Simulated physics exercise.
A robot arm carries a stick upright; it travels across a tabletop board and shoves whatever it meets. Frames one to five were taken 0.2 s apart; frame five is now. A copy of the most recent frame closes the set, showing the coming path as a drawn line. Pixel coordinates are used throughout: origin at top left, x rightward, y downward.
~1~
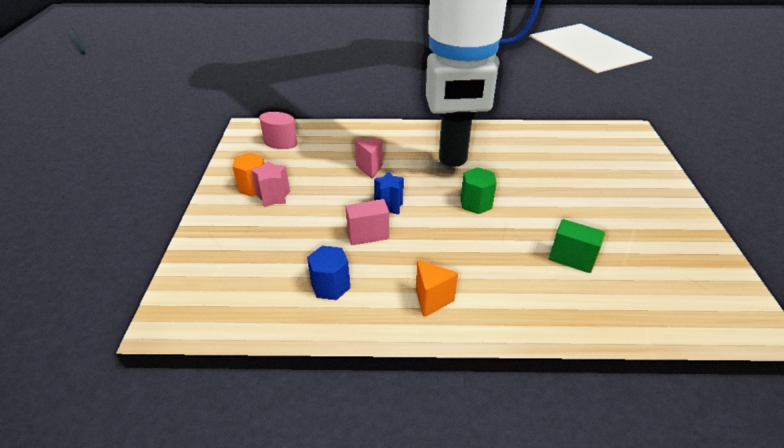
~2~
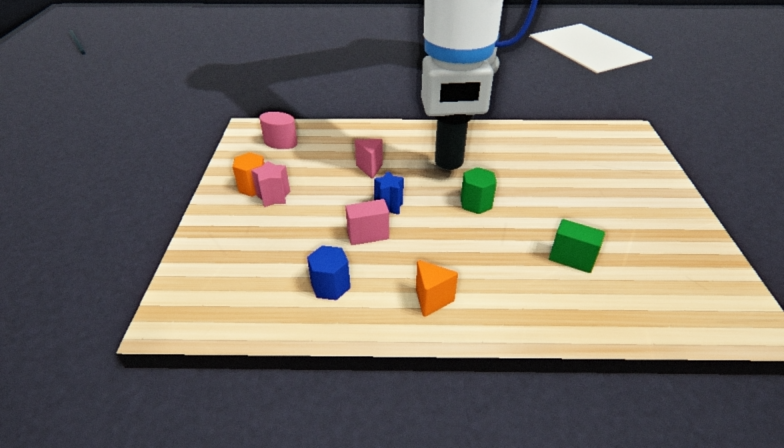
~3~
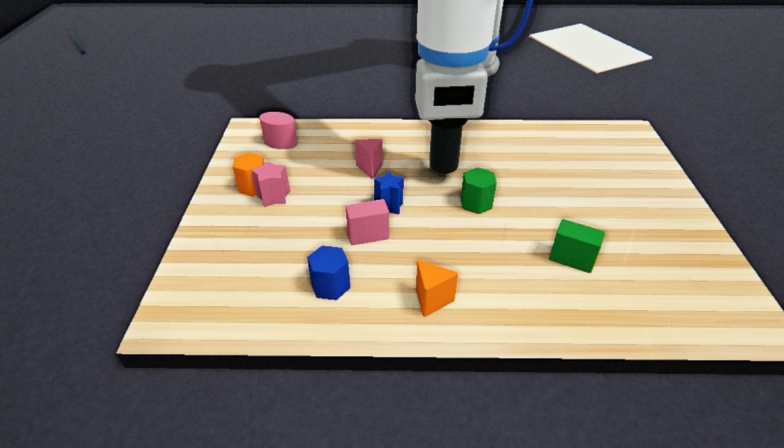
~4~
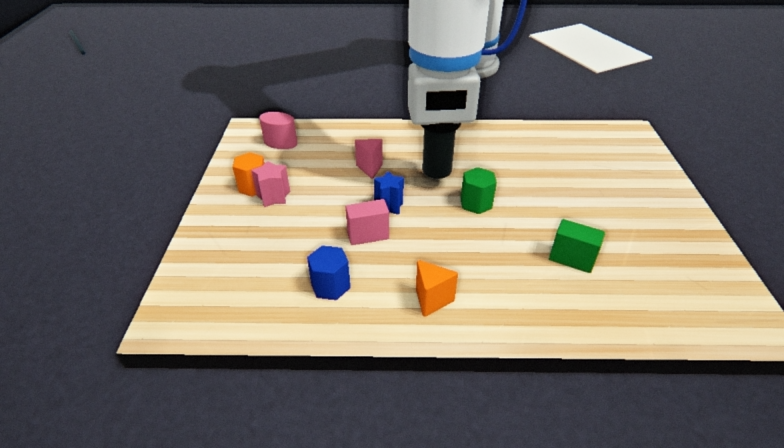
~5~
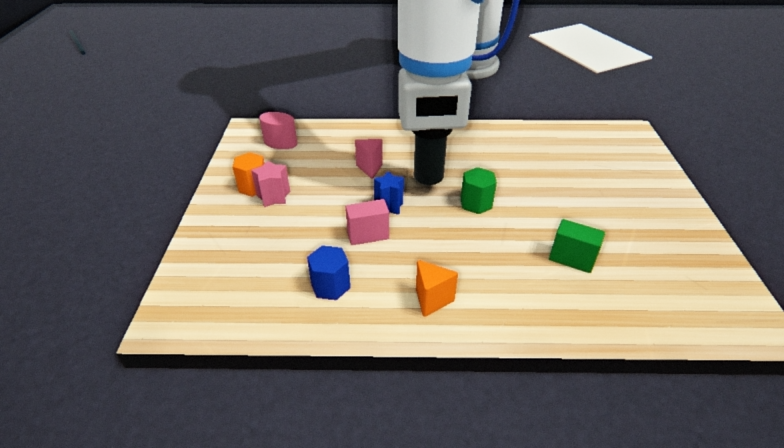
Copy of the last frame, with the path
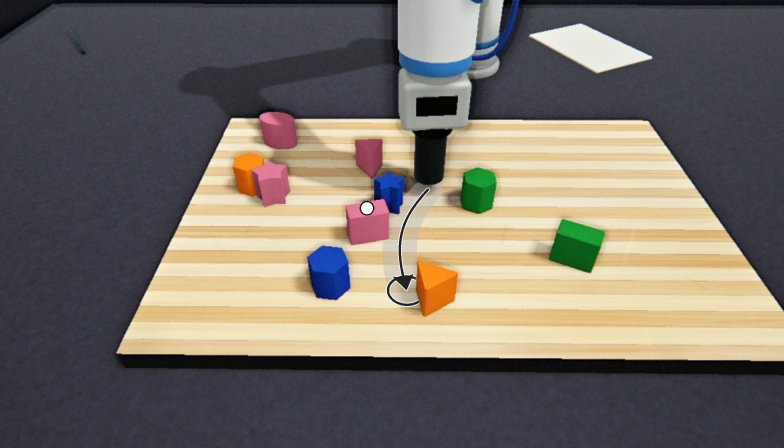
The video shows a robotic arm with a black tip over a wooden board scattered with pink, blue, green and orange blocks. The arm moves slightly left and toward the viewer, nearing the blue star block, while the blocks stay still.
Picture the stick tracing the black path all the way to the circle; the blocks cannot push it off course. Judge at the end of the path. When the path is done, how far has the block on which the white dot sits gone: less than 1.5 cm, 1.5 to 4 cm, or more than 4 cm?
It moves only a bit, under 1.5 cm.
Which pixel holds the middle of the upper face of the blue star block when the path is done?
It sits at (378, 188).
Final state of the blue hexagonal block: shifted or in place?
In the end it has not been moved.
Path on the board, from (428, 189) by way of (408, 216) and (400, 250) to (407, 290); the dot is on the pink oblong block.
One third of the way, stick at (408, 204); blue star block at (378, 186), turned 55° clockwise.
Two thirds of the way, stick at (400, 238); pink oblong block at (363, 212), turned 20° clockwise; blue star block at (378, 188), turned 75° clockwise.
At the end, stick at (407, 278); blue hexagonal block in place; pink oblong block at (363, 212), turned 20° clockwise; blue star block at (378, 188), turned 75° clockwise; orange three-sided block at (444, 283), turned 20° anticlockwise; green hexagonal block in place.
